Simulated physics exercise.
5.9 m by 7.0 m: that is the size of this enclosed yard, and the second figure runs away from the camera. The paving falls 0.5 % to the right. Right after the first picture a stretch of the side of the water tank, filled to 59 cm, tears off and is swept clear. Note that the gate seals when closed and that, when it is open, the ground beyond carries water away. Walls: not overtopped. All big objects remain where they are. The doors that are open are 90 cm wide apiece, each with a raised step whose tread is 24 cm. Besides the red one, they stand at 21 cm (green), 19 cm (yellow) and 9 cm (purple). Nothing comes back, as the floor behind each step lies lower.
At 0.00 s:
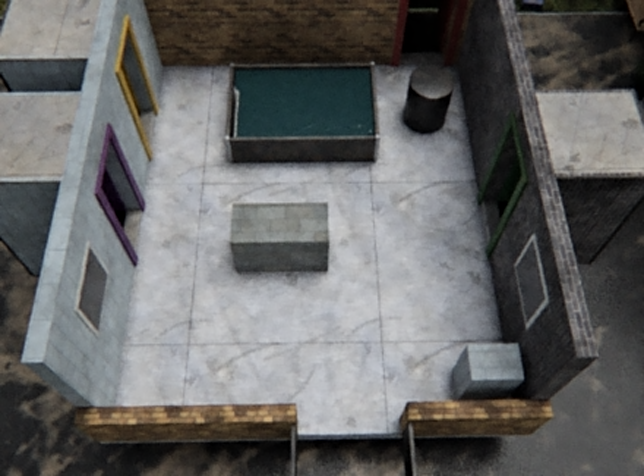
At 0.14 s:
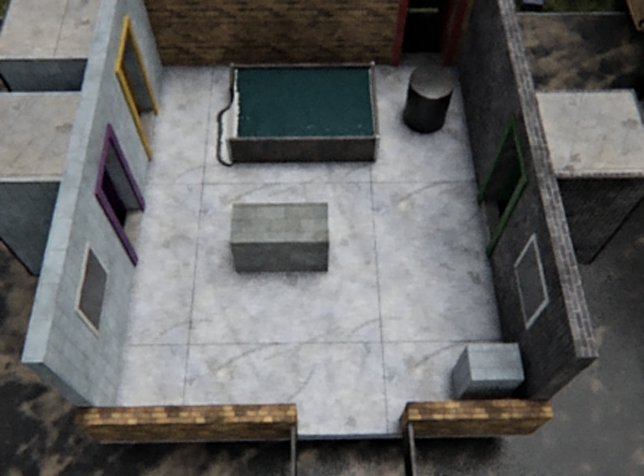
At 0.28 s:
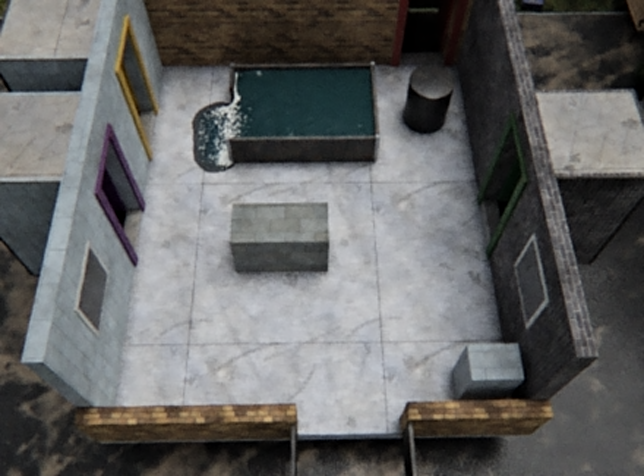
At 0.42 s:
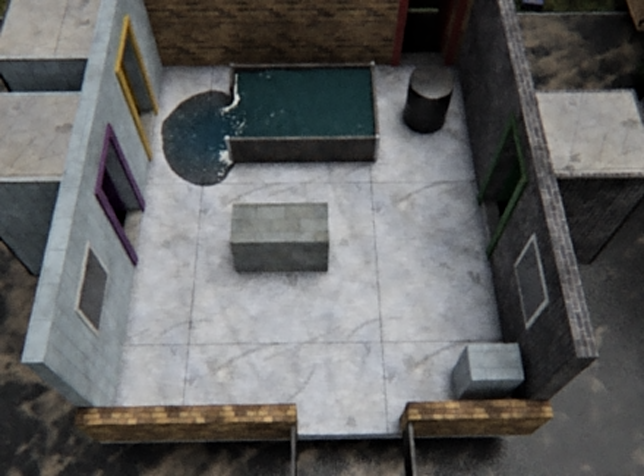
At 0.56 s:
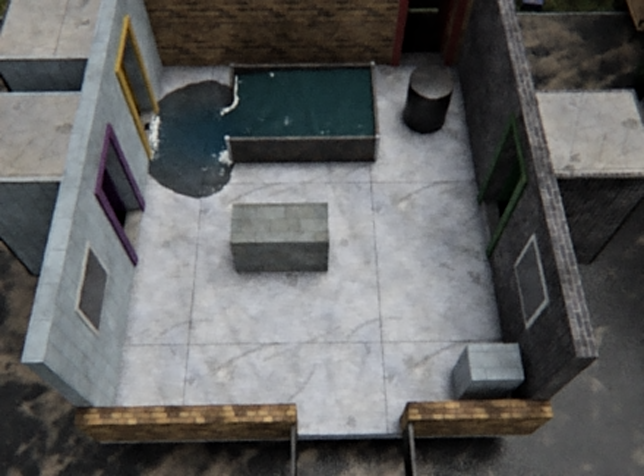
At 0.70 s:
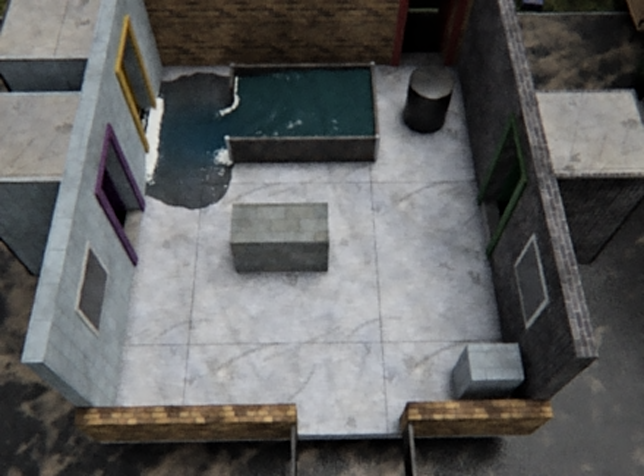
Walled yard with a water tank losing its left side, dark water pouring out and spreading across pale paving beside the yellow-framed door.
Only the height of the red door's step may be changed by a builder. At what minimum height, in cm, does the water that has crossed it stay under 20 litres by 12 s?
From about 9 cm.
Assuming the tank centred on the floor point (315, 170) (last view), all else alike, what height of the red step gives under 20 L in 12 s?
That setup calls for roughly 9.0 cm.
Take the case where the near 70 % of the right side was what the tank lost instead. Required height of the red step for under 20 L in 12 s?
It needs to be about 16 cm high.
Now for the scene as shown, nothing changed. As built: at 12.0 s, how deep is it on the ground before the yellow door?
Roughly 6.5 cm deep.
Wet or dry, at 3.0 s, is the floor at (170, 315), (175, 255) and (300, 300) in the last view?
1: Awash; 2: Awash; 3: Unwetted.
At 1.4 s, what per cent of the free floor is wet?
Approximately 15 %.
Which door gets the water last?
I'd say the green one.
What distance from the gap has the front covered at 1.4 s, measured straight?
About 3.2 m.
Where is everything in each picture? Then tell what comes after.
The first frame shows still water, 59 cm deep, in the water tank at (303, 103); the red door at (429, 26) is dry.
In the second frame, the front is at (220, 154), 0.2 m from the gap at (234, 129); 0.2 m2 of floor is wet, 59 cm left at the back.
In the third frame, the gap is at (234, 129), the front 0.7 m out at (197, 128); the back of the water tank holds 59 cm.
In the fourth frame, the front is at (166, 139), 1.3 m from the gap at (234, 130); 2.0 m2 of floor is wet, 59 cm left at the back.
In the fifth frame, the gap is at (234, 130), the front 1.5 m out at (149, 168); the back of the water tank holds 59 cm.
In the sixth frame, the gap is at (234, 130), the front 1.7 m out at (139, 146); the back of the water tank holds 59 cm; the red door at (429, 26), 4.0 m from the gap, is still 3.9 m from the nearest water.
After 1.4 s water covers 15 % of the floor, deepest (38 cm) near (151, 152); it has not reached the red door.
After 3.0 s water covers 35 % of the floor, deepest (32 cm) near (163, 72); it has not reached the red door.
After 12.0 s water covers 95 % of the floor, deepest (10 cm) near (454, 84); 10 cm at the red door, 10 litres in over its 11 cm step.
At the red door as built, the water arrived by 3.7 s and peaked near 11 cm at 8.4 s.
With a step of 7.5 cm, 34 litres would have come in within the 12 s; with 10.5 cm, 12 litres. So under 20 litres takes about 9 cm.
